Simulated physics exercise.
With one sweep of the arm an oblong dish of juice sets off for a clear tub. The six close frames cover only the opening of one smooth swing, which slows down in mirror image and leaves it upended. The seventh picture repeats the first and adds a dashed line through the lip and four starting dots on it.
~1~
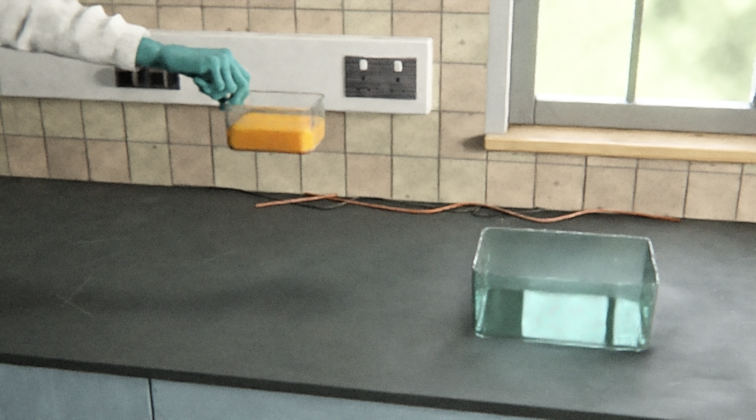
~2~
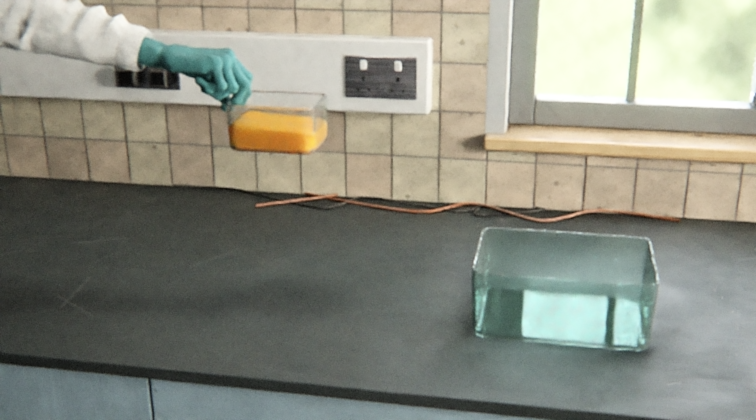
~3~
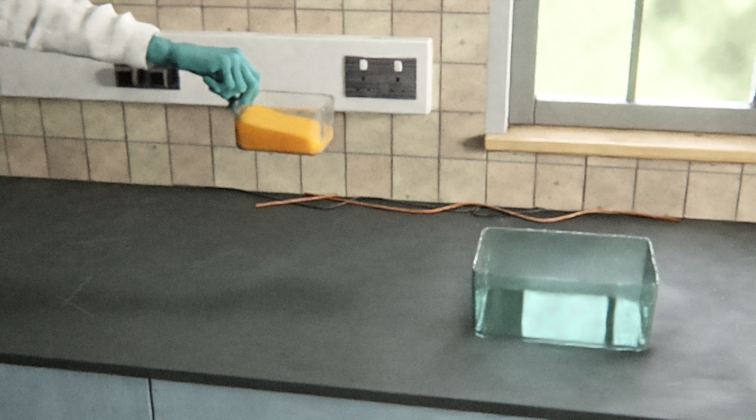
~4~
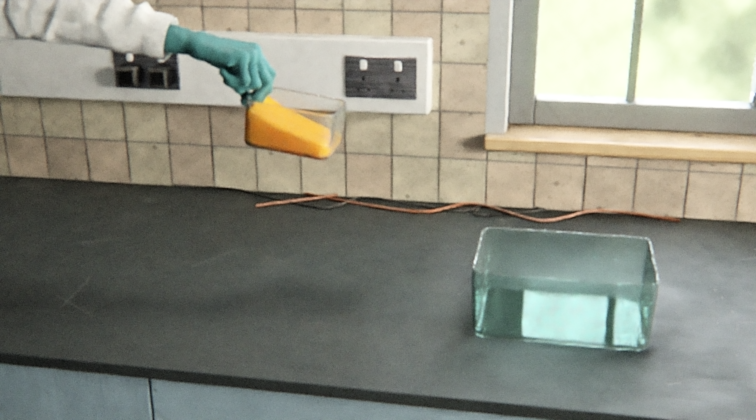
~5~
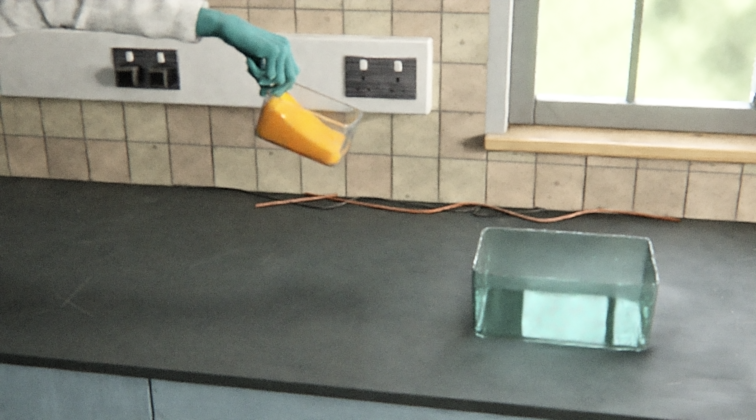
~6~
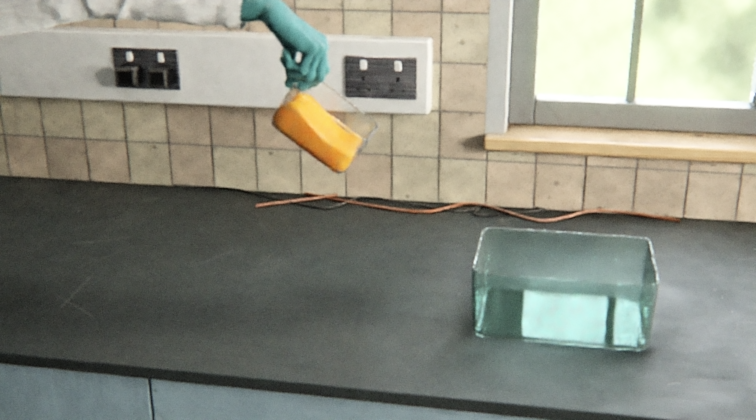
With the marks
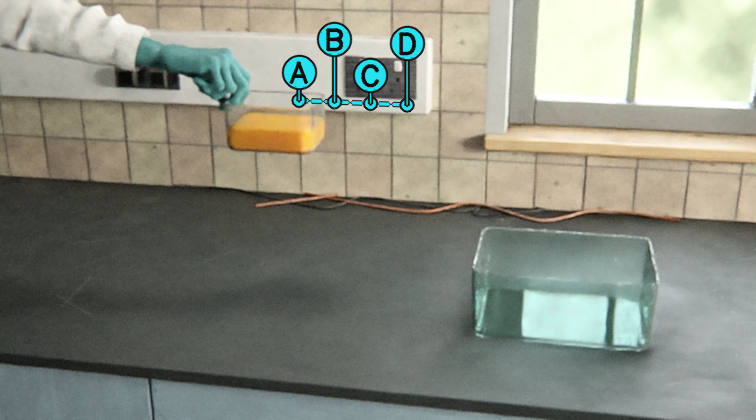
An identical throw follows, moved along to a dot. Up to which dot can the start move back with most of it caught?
Choose A.
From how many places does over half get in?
All four.
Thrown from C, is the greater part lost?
No, not at all.
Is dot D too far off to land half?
No.
On the marked copy, A at (299, 100); B at (334, 101); C at (370, 103); D at (407, 105).
With A, about 72 % lands in the tub, 19 % falls short and 9 % goes beside or beyond.
With B, about 78 % lands in the tub, 8 % falls short and 14 % goes beside or beyond.
With C, about 81 % lands in the tub, 5 % falls short and 13 % goes beside or beyond.
With D, about 94 % lands in the tub, 3 % falls short and 3 % goes beside or beyond.
